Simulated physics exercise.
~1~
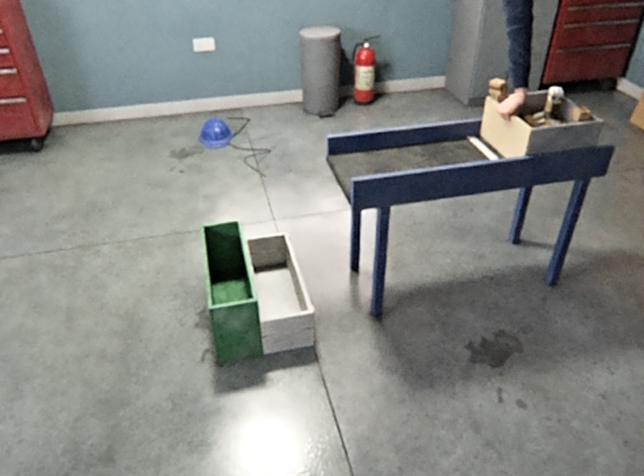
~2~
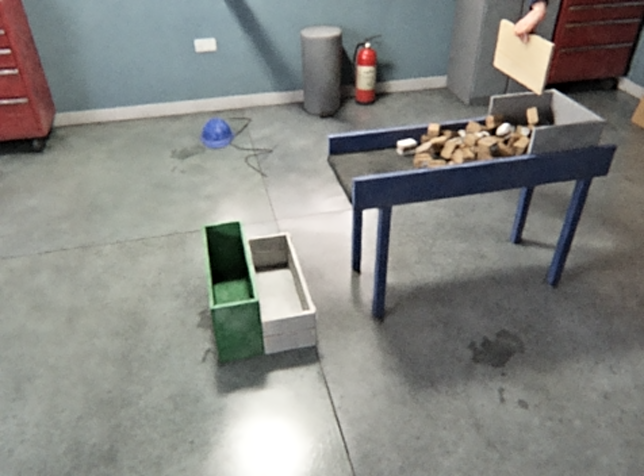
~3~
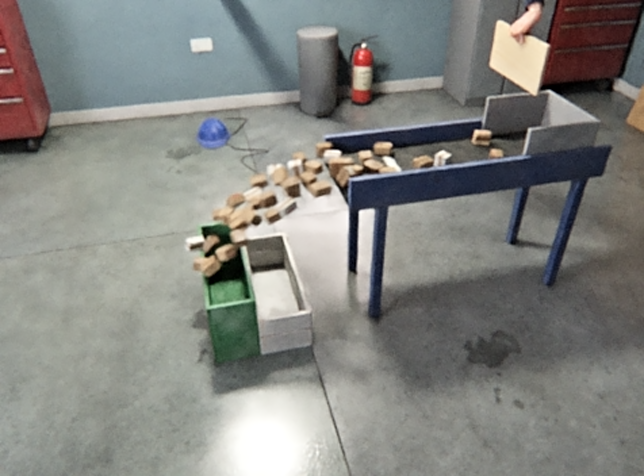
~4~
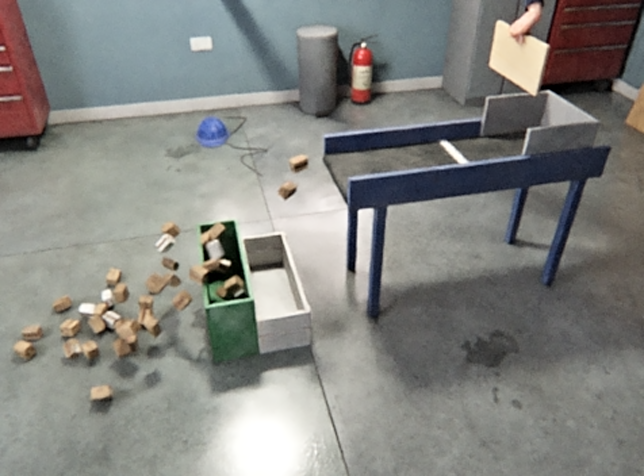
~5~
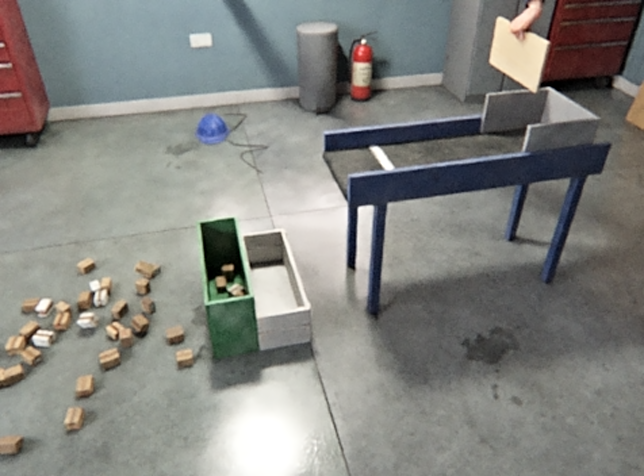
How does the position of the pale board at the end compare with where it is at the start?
At the start the board stands upright at the front of the grey pen, closing it off, and at the end it is held up in the air by a hand, above the open pen.
